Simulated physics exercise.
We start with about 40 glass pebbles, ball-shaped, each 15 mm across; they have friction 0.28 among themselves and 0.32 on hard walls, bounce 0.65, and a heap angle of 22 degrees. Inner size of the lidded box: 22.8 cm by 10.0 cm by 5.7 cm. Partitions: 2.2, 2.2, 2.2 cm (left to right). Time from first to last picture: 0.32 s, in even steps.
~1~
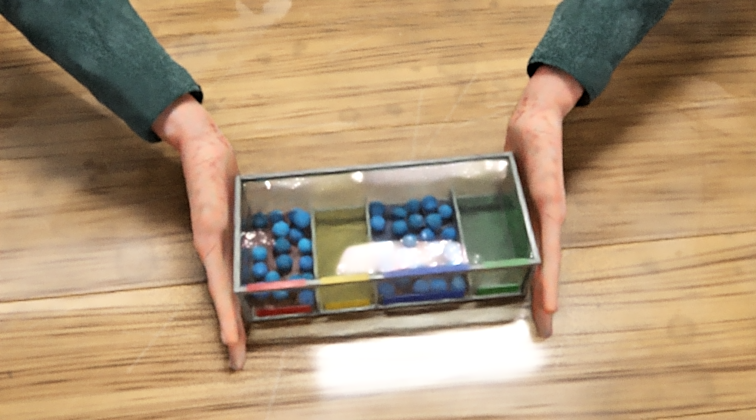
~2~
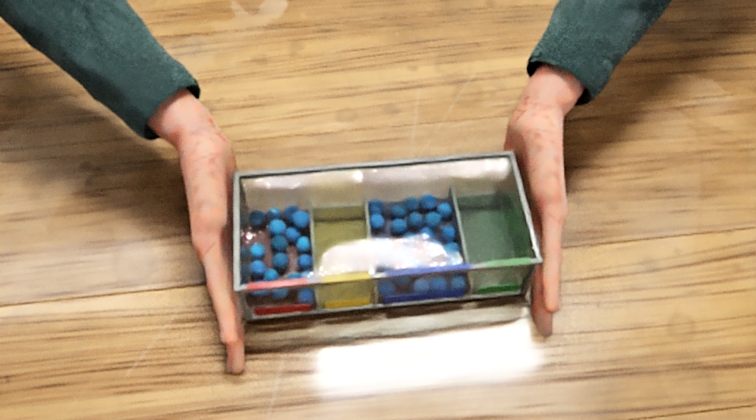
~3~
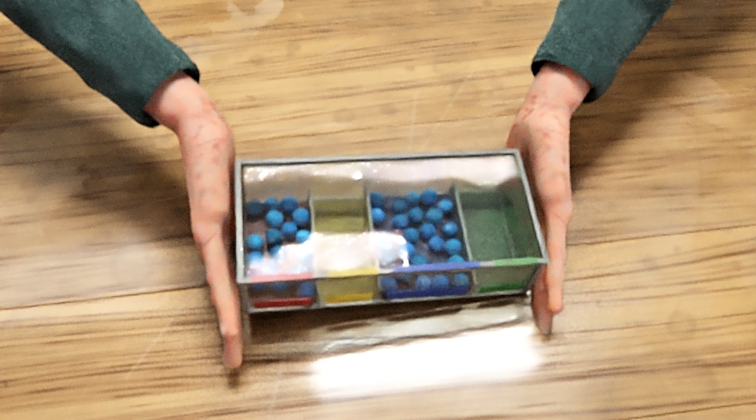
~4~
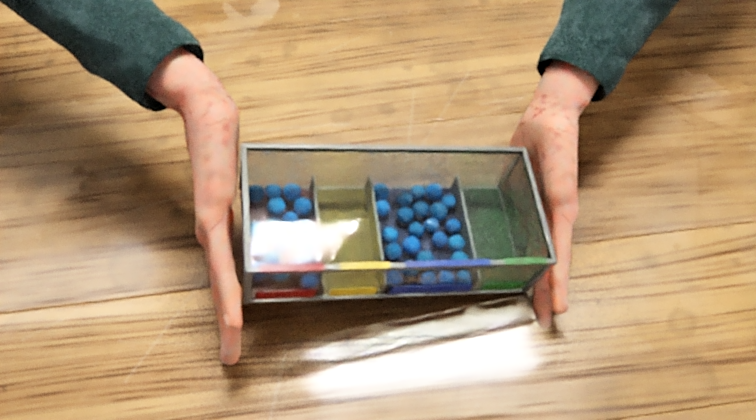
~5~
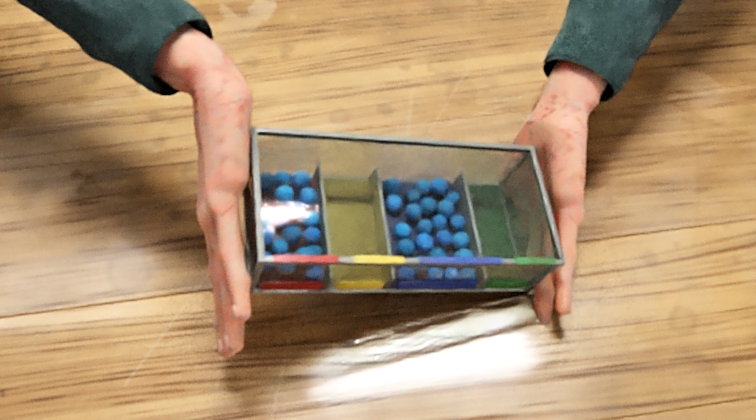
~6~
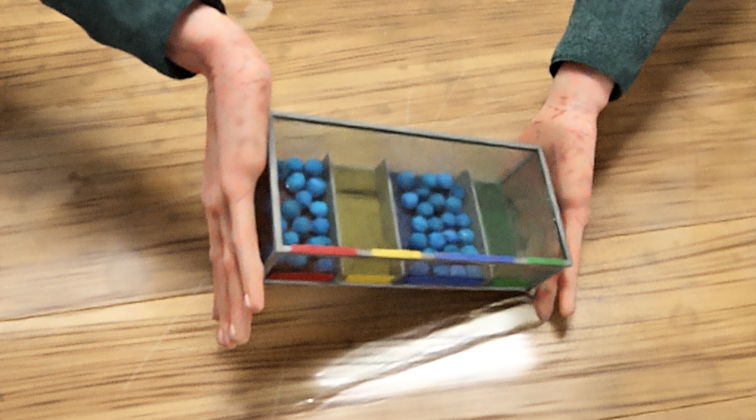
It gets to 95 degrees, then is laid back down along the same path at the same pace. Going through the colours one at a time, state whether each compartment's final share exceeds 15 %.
One by one: Red: Does not qualify, blue: Qualifies, green: Qualifies, yellow: Does not qualify.
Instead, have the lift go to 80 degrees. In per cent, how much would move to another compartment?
About 35 per cent.
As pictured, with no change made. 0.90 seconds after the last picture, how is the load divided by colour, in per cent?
You'd find red at 10, blue at 50, green at 10 and yellow at 30 per cent.
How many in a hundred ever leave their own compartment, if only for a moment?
Estimate: Around 85 %.
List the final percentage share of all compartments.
The red one ends with 0, blue with 20, green with 75 and yellow with 0 per cent.
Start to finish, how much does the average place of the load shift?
Roughly 10.0 cm.
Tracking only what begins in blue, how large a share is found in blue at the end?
Share retained: Approx. 20 %.
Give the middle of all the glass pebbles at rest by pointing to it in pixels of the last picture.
Near (486, 249).
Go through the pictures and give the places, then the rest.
In the first picture, box tilt 0 degrees, front corners at (240, 288) and (534, 260); red 45 %, blue 55 %.
In the second picture, box tilt 2 degrees, front corners at (240, 287) and (536, 260).
In the third picture, box tilt 6 degrees, front corners at (243, 279) and (543, 260), lowest corner right front.
In the fourth picture, box tilt 12 degrees, front corners at (251, 268) and (551, 260), lowest corner right front.
In the fifth picture, box tilt 18 degrees, front corners at (264, 258) and (559, 261), lowest corner right front.
In the sixth picture, box tilt 24 degrees, front corners at (281, 247) and (567, 262), lowest corner right front; red 45 %, blue 55 %.
Then, 0.90 s after the last picture, tilt 94 degrees; red 10 %, blue 50 %, green 10 %, yellow 30 %.
Then, 1.50 s after the last picture, tilt 40 degrees; blue 20 %, green 80 %.
Then, 2.15 s after the last picture, tilt 0 degrees; blue 20 %, green 75 %.
In the end, red 0 %, blue 20 %, green 75 %, yellow 0 %.
